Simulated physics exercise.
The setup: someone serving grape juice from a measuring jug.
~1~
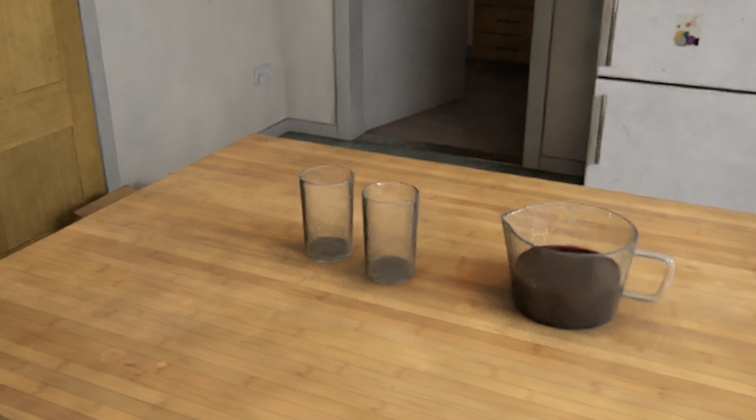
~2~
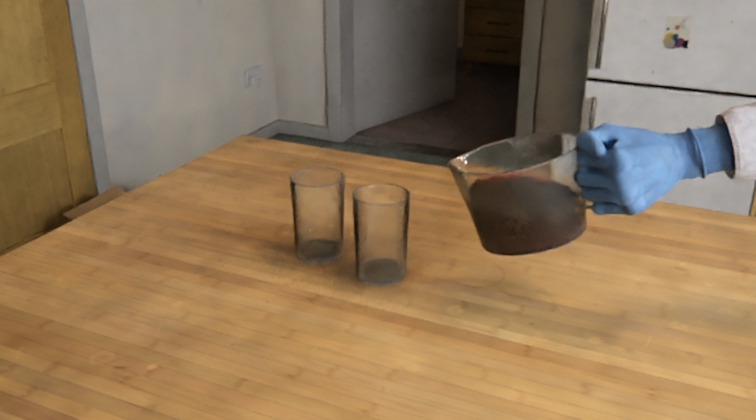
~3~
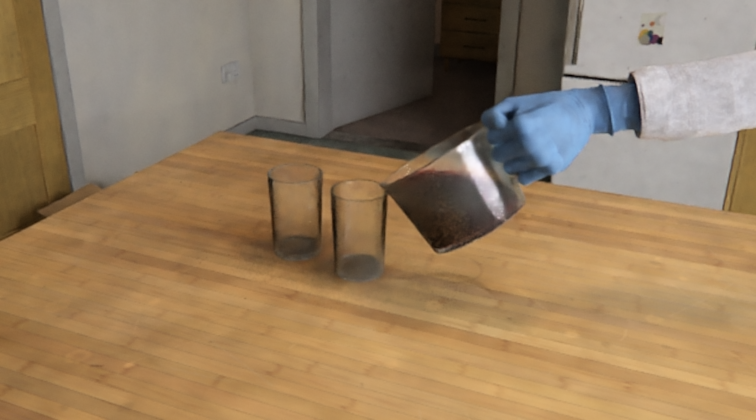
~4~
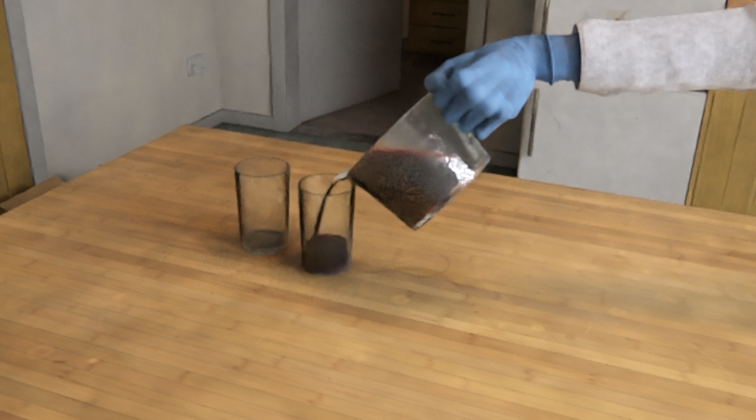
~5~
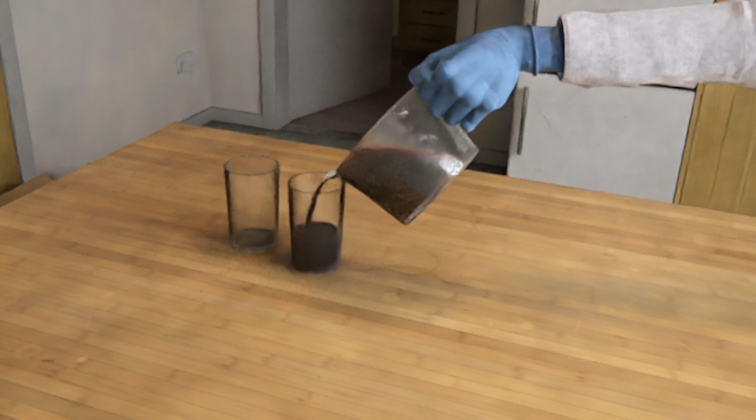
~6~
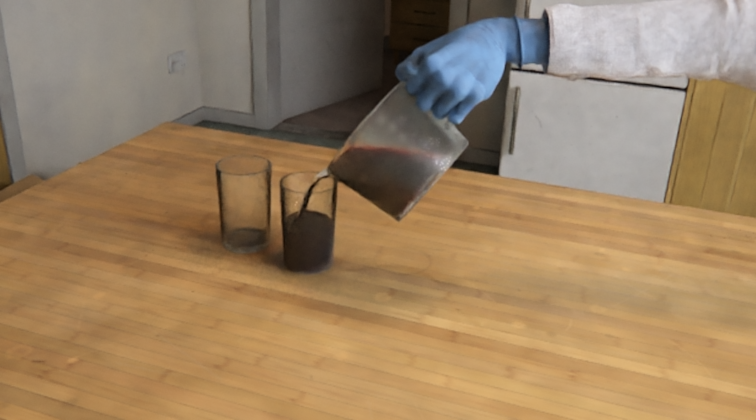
A blue-gloved hand lifting a glass jug of dark juice from a wooden table, tilting it and pouring into the right-hand tumbler.
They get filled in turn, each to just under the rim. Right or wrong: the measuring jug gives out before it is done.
Right.
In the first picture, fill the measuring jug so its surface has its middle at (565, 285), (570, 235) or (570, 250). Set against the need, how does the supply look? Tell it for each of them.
Lacking, then adequate, then adequate.
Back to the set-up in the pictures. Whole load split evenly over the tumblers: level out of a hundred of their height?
Common level: Some 75 in a hundred.
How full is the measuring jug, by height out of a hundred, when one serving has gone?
About 15 per cent.
A moment on, the first is about two thirds full.
Further on, the first is done and the measuring jug has about a third of its load.
When it is over, the measuring jug is empty with one filled and the next at about two thirds of a serving.
